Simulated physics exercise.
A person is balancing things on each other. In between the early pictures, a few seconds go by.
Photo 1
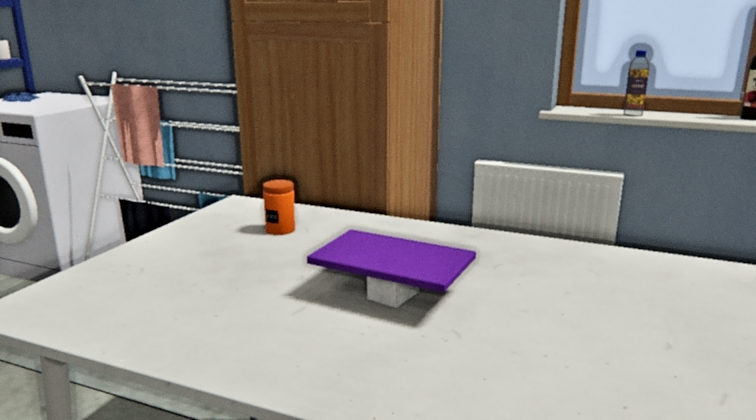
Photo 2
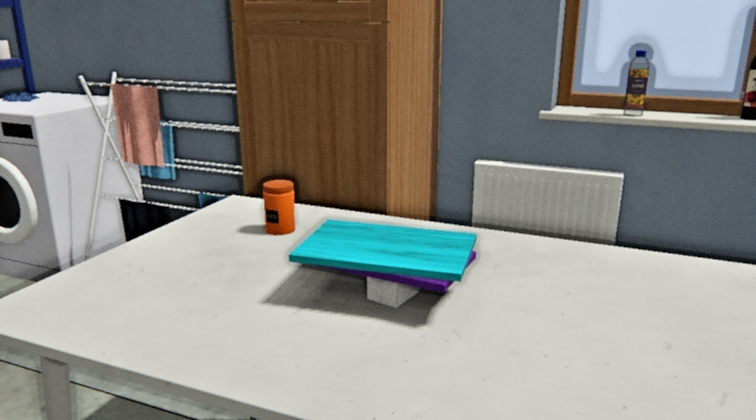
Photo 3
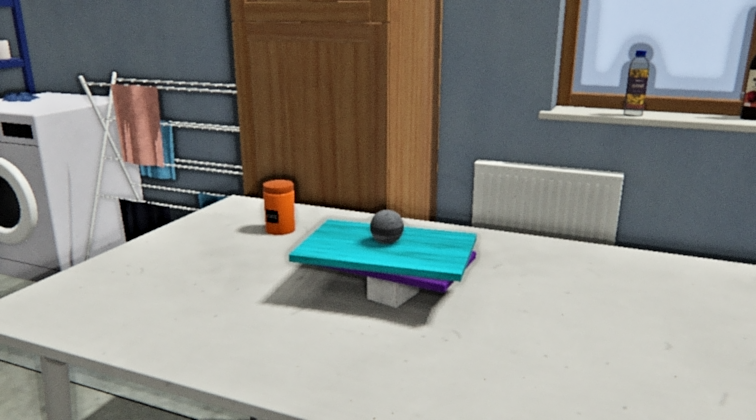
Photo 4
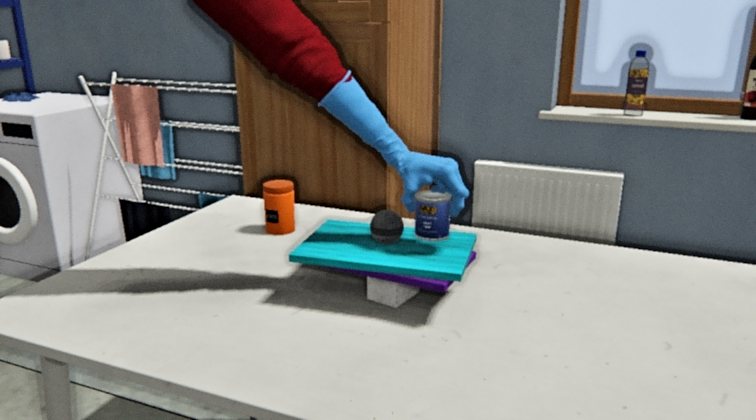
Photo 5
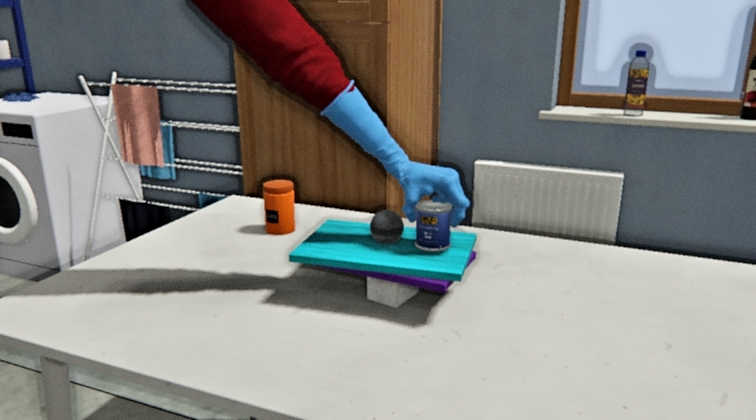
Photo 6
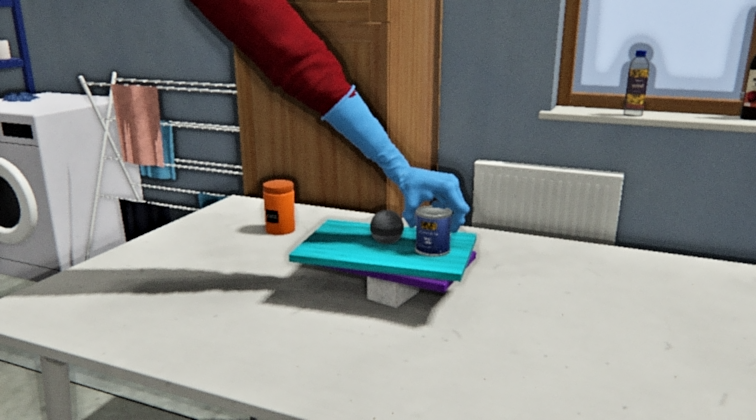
On a white table, a gloved hand lowers a blue tin beside a grey ball on stacked boards.
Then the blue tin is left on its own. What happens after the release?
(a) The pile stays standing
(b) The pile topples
Option a: The pile stays standing.
Then, 1.00 s past the last view, nothing moves.
Then, 2.00 s past the last view, blue tin resting near (433, 231).
Finally, all 6 still in place. Final places as the last picture's camera would see them, blue tin near (433, 231). The pile holds.
